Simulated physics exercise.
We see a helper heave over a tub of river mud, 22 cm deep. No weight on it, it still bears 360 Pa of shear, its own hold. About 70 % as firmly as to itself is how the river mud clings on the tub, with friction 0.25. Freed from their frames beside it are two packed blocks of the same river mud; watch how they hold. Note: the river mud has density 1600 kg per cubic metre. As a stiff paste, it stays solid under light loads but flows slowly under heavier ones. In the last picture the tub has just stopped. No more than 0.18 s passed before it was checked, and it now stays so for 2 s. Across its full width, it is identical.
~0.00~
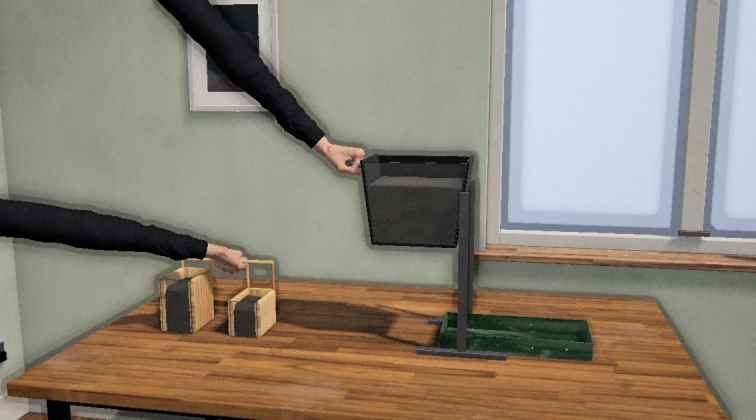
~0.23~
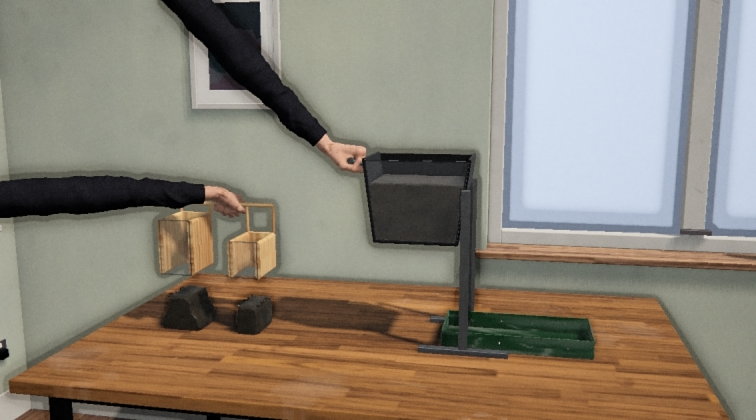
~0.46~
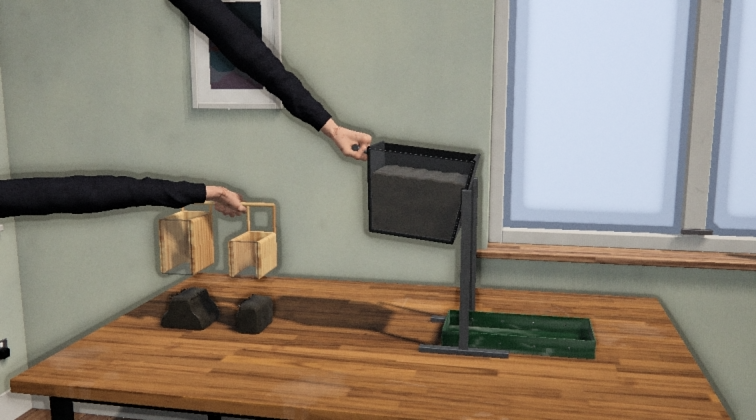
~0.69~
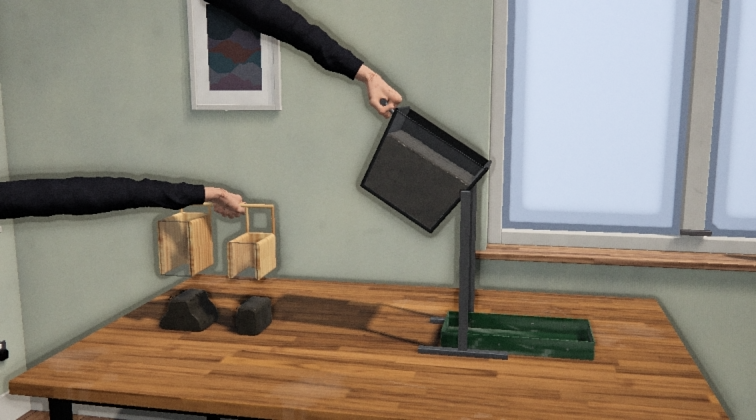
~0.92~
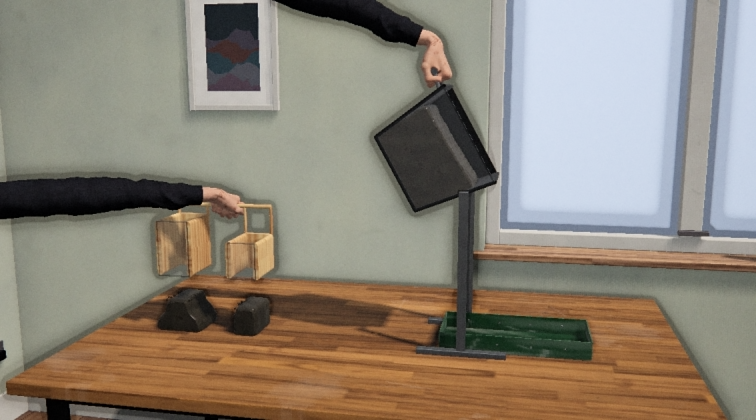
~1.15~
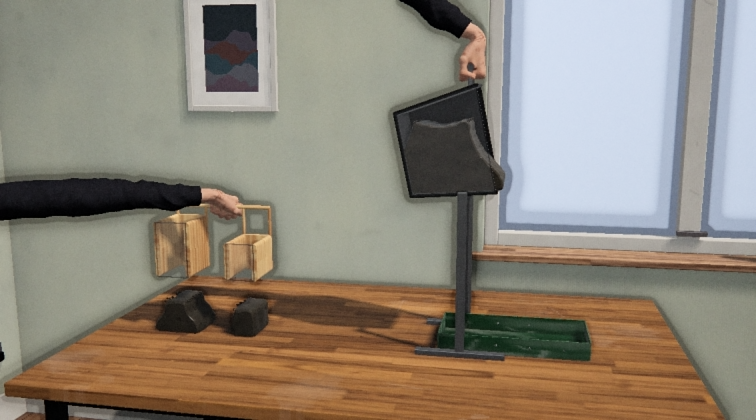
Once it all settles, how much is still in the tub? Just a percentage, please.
I would say about 54 percent.
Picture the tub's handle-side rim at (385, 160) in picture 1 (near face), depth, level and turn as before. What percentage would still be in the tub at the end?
Remaining in tub at end: Approx. 75 %.
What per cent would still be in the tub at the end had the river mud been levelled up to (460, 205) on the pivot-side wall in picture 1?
It would be near 80 %.
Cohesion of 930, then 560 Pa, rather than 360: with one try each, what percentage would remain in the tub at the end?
It'd be some 100 percent the first time and some 70 percent the second.
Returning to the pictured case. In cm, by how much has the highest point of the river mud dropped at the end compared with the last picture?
About 9 cm.
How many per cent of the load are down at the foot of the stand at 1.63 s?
Down at that time: Approx. 25 %.
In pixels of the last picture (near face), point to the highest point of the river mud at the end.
Close to pixel (432, 155).
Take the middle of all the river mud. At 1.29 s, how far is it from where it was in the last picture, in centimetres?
I'd put the distance at about 5 centimetres.
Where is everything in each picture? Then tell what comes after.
The first picture shows handle-side rim at (364, 161), tilt 0 degrees; crest of the river mud at (377, 185); block heights 13 cm, 8.7 cm (left to right).
The second picture shows handle-side rim at (366, 159), tilt 0 degrees; crest of the river mud at (379, 183); block heights 10 cm, 8.4 cm (left to right).
The third picture shows handle-side rim at (370, 148), tilt 6 degrees; crest of the river mud at (378, 173); block heights 9.4 cm, 8.4 cm (left to right).
The fourth picture shows handle-side rim at (399, 110), tilt 33 degrees; crest of the river mud at (392, 136); block heights 9.4 cm, 8.4 cm (left to right).
The fifth picture shows handle-side rim at (445, 88), tilt 61 degrees; crest of the river mud at (423, 108); block heights 9.4 cm, 8.4 cm (left to right).
The sixth picture shows handle-side rim at (477, 87), tilt 78 degrees; crest of the river mud at (463, 122); block heights 9.4 cm, 8.4 cm (left to right).
After 1.29 s, the tub is at 78 degrees and holds 82 %.
After 1.46 s, the tub is at 78 degrees and holds 61 %.
After 1.63 s, the tub is at 78 degrees and holds 55 %.
After 1.80 s, the tub is at 78 degrees and holds 54 %.
After 3.15 s, the tub is at 78 degrees and holds 54 %.
